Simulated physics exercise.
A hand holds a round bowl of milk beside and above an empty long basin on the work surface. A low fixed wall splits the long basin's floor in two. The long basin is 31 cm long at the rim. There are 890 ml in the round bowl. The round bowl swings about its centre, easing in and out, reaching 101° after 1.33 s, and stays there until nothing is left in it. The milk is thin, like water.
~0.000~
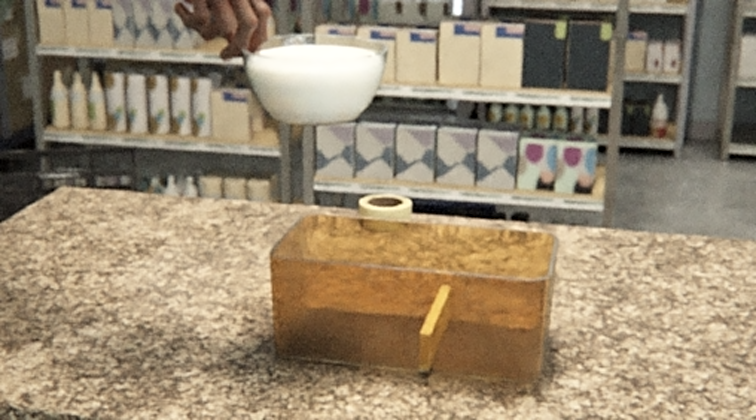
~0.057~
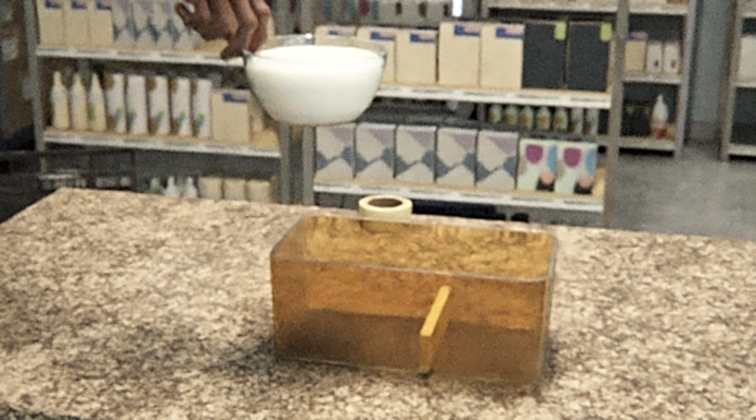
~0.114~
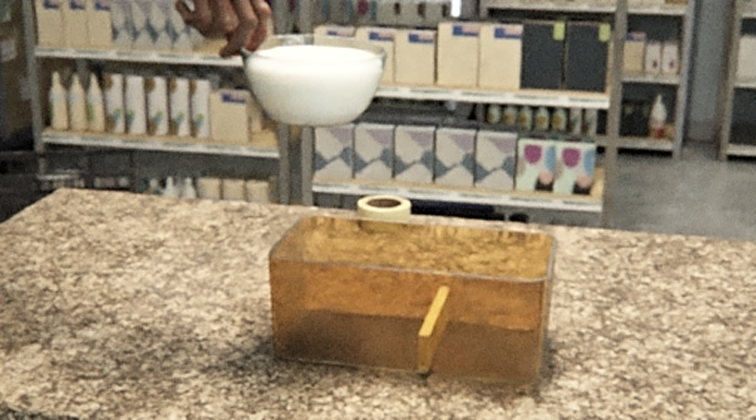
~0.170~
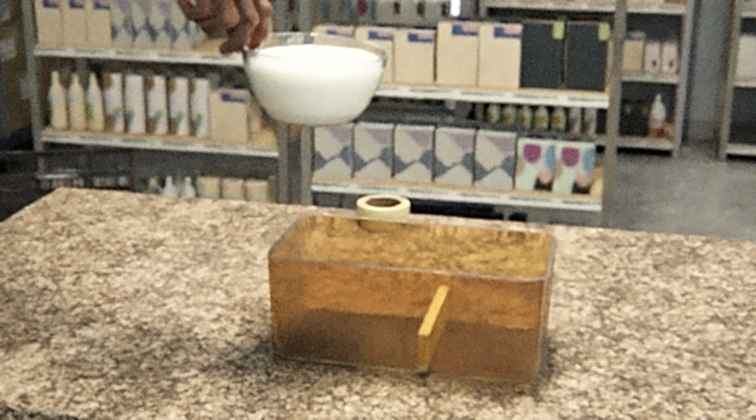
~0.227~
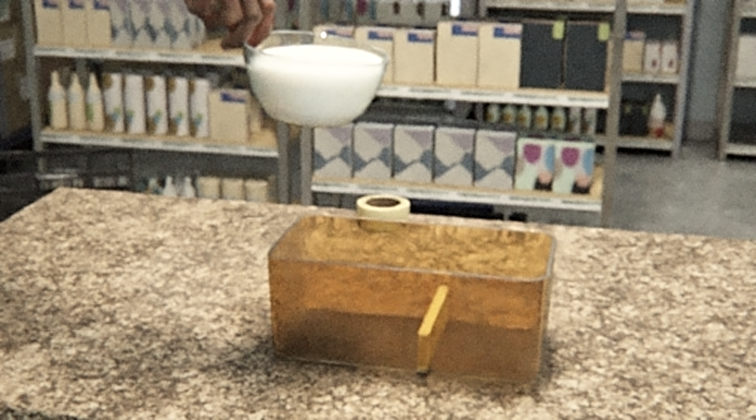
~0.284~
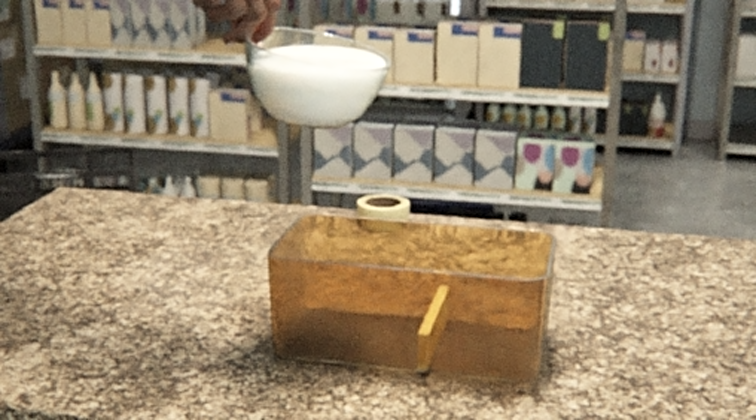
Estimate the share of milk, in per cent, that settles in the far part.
Roughly 69 per cent is past the wall.
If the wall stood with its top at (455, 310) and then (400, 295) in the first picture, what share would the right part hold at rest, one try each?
In turn about 50 and 95 per cent.
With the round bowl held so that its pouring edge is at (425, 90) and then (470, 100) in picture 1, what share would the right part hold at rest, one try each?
First 85, then 70 per cent.
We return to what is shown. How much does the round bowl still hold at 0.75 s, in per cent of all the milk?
About 50 per cent.
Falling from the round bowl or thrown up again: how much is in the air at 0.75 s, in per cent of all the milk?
Near 34 in a hundred.
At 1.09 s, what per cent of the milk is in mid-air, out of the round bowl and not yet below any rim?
About 10 per cent.
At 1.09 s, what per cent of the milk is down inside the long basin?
Some 86 per cent.
By 0.75 s the tilt is 60° and 49 per cent is still to pour, 2 is left of the wall and 14 right of it.
By 1.09 s the tilt is 93° and 5 per cent is still to pour, 15 is left of the wall and 70 right of it.
By 1.44 s the tilt is 101° and 0 per cent is still to pour, 29 is left of the wall and 70 right of it.
By 1.83 s the tilt is 101° and 0 per cent is still to pour, 30 is left of the wall and 70 right of it.
At rest 30 per cent lies left of the wall, 69 right of it and 1 outside.
